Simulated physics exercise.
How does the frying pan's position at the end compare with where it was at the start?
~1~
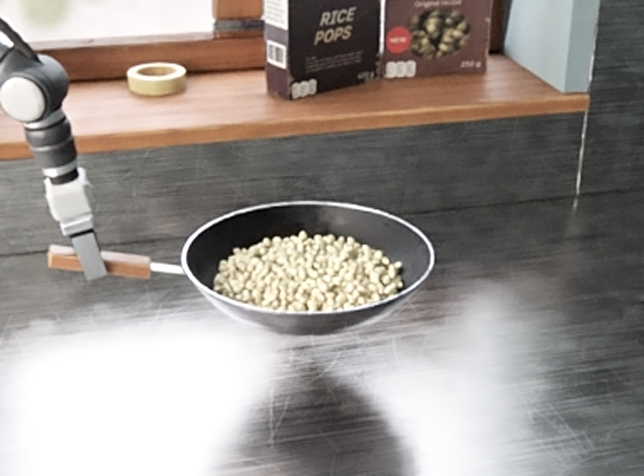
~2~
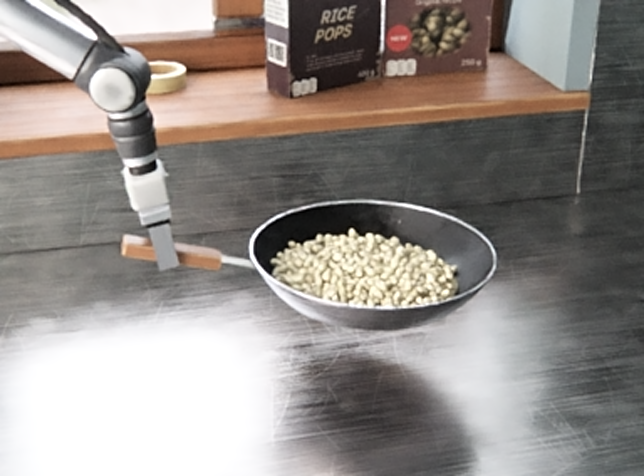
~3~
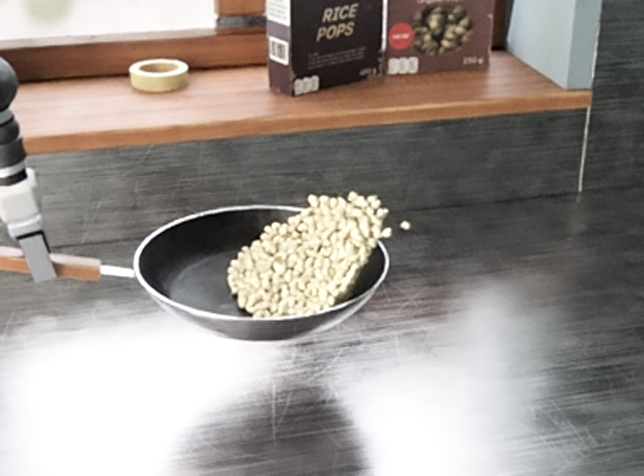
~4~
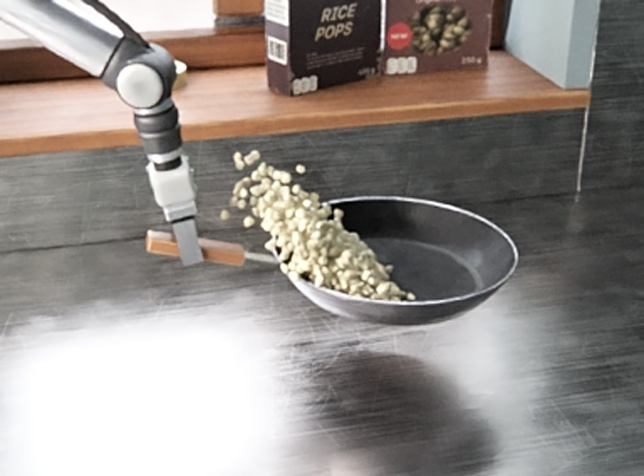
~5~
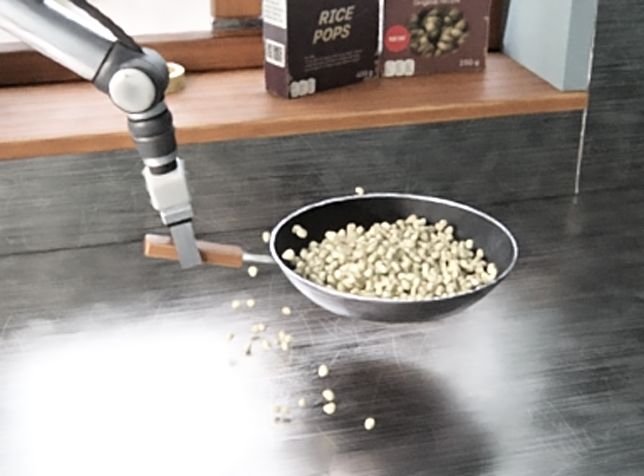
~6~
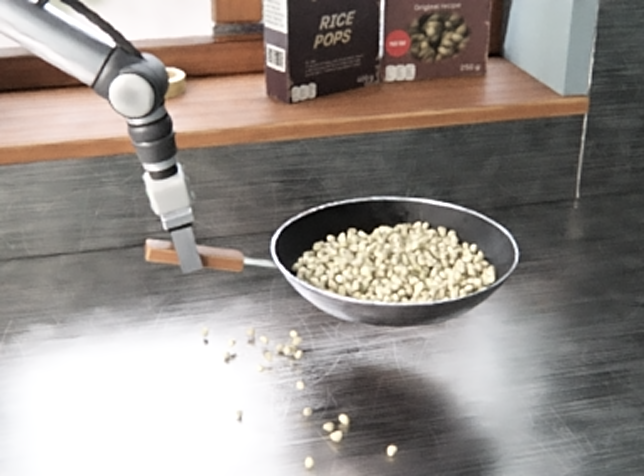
The frying pan ends up clearly farther to the right than where it started, still held above the surface by the gripper.
